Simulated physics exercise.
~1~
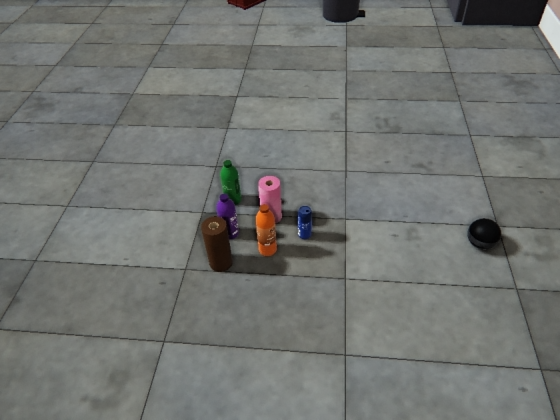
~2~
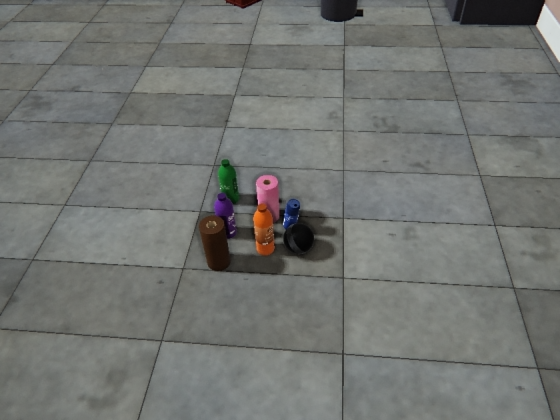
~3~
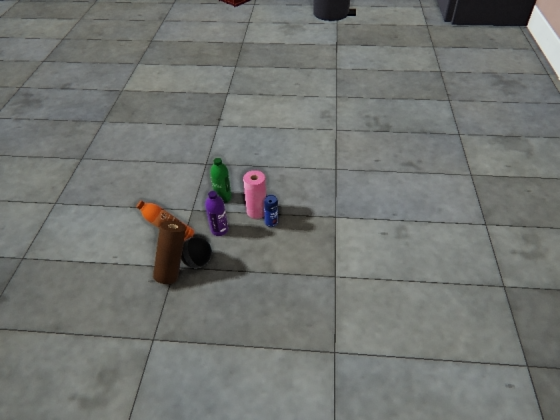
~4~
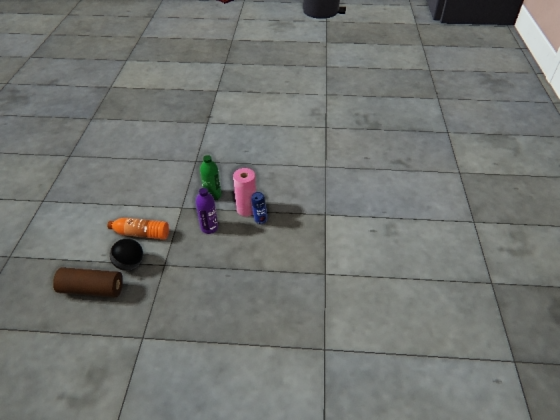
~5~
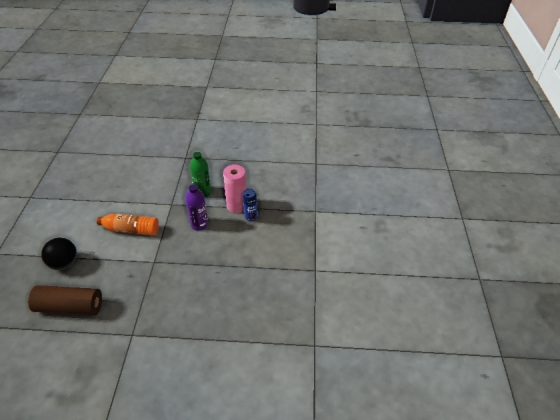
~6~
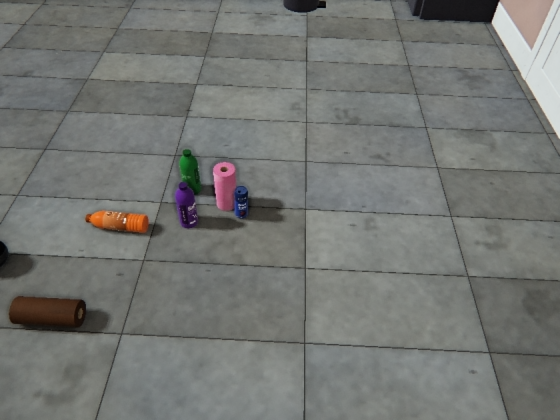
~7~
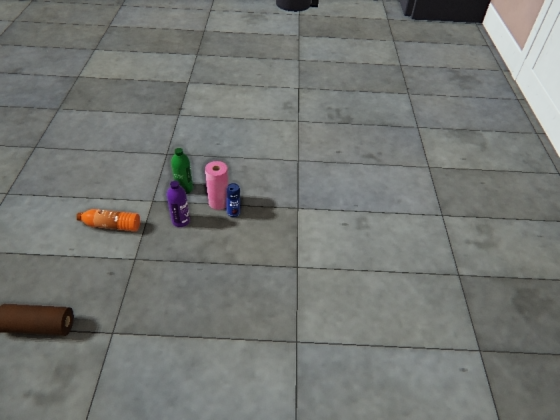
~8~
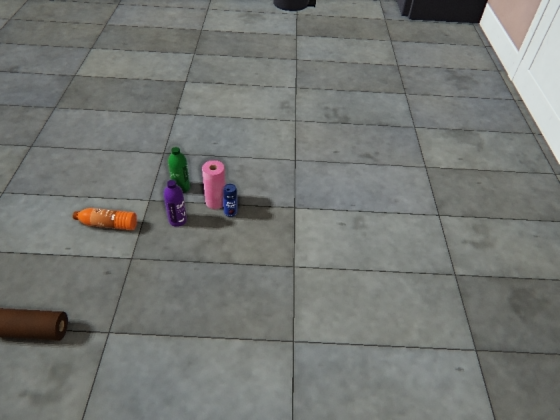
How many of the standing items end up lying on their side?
Two of them end up lying on their side, the orange bottle and the brown roll.
On a tiled floor, a black ball rolls left and topples the orange bottle and brown roll.
